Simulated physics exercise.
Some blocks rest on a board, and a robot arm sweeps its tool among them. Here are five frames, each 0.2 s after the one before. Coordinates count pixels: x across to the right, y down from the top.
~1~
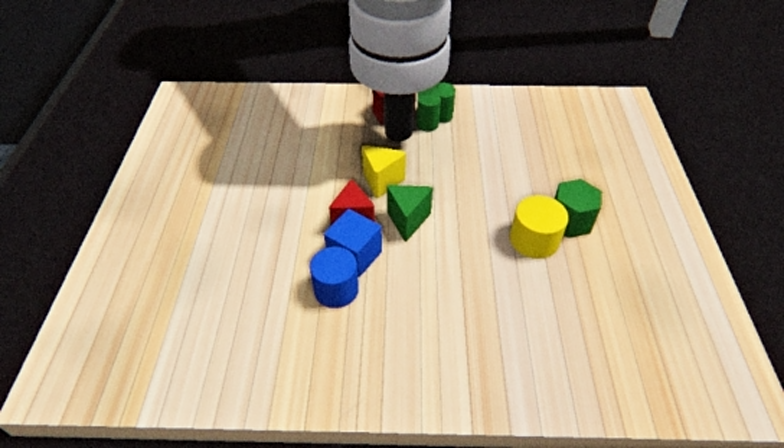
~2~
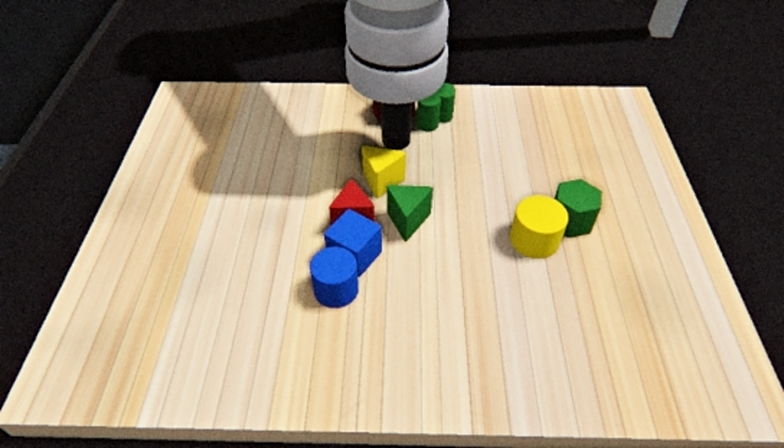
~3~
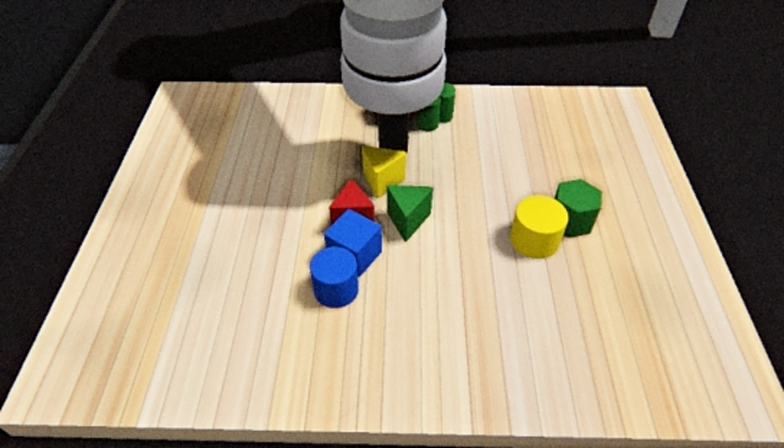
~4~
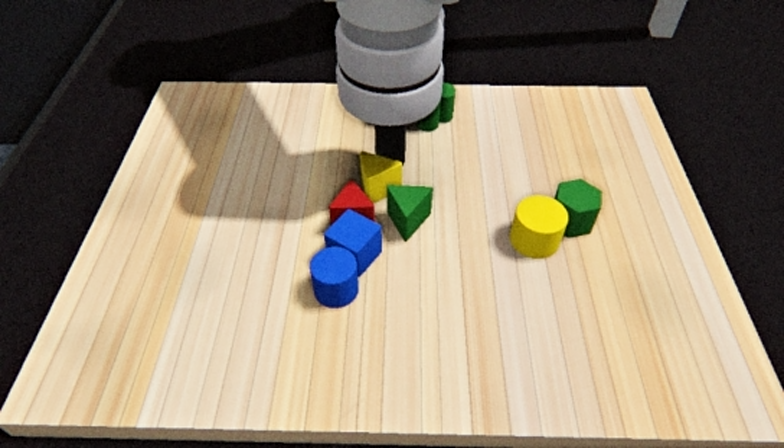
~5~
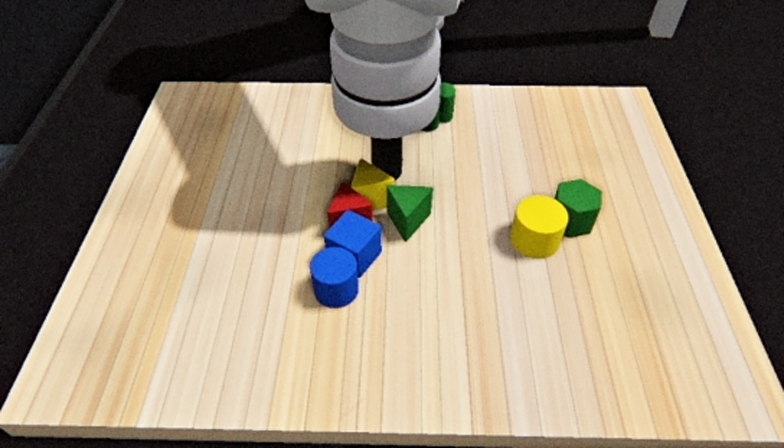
A pale wooden board lies on a dark surface, seen from a fixed viewpoint above and in front. A yellow triangular block sits near a red one, a green one, a blue cube and a blue cylinder, with a yellow cylinder and green hexagonal block to the right and more pieces behind. The gray arm's black tool moves forward and slightly left, pushing the yellow triangular block toward the red one.
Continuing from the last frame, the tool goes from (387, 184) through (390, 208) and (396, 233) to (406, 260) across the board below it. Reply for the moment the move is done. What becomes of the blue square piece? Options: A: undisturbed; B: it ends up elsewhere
A - undisturbed.
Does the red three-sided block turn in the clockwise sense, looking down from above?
Answer: No.
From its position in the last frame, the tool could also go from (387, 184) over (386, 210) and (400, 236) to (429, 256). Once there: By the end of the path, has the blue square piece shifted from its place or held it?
The block in question stays where it was by the end.
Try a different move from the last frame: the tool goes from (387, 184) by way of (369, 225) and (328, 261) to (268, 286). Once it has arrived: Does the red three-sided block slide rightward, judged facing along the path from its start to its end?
Yes
The first path, step by step. One third of the way, tool at (390, 198); red three-sided block at (338, 201), turned 25° anticlockwise; yellow three-sided block at (360, 185), turned 35° clockwise; green three-sided block at (408, 201), turned 30° anticlockwise.
Two thirds of the way, tool at (397, 223); red three-sided block at (338, 202), turned 20° anticlockwise; yellow three-sided block at (360, 185), turned 40° clockwise; green three-sided block at (423, 223), turned 70° anticlockwise.
At the end, tool at (406, 249); blue circular block unmoved; red three-sided block at (338, 202), turned 20° anticlockwise; blue square piece unmoved; yellow three-sided block at (360, 185), turned 40° clockwise; green three-sided block at (440, 242), turned 90° anticlockwise.
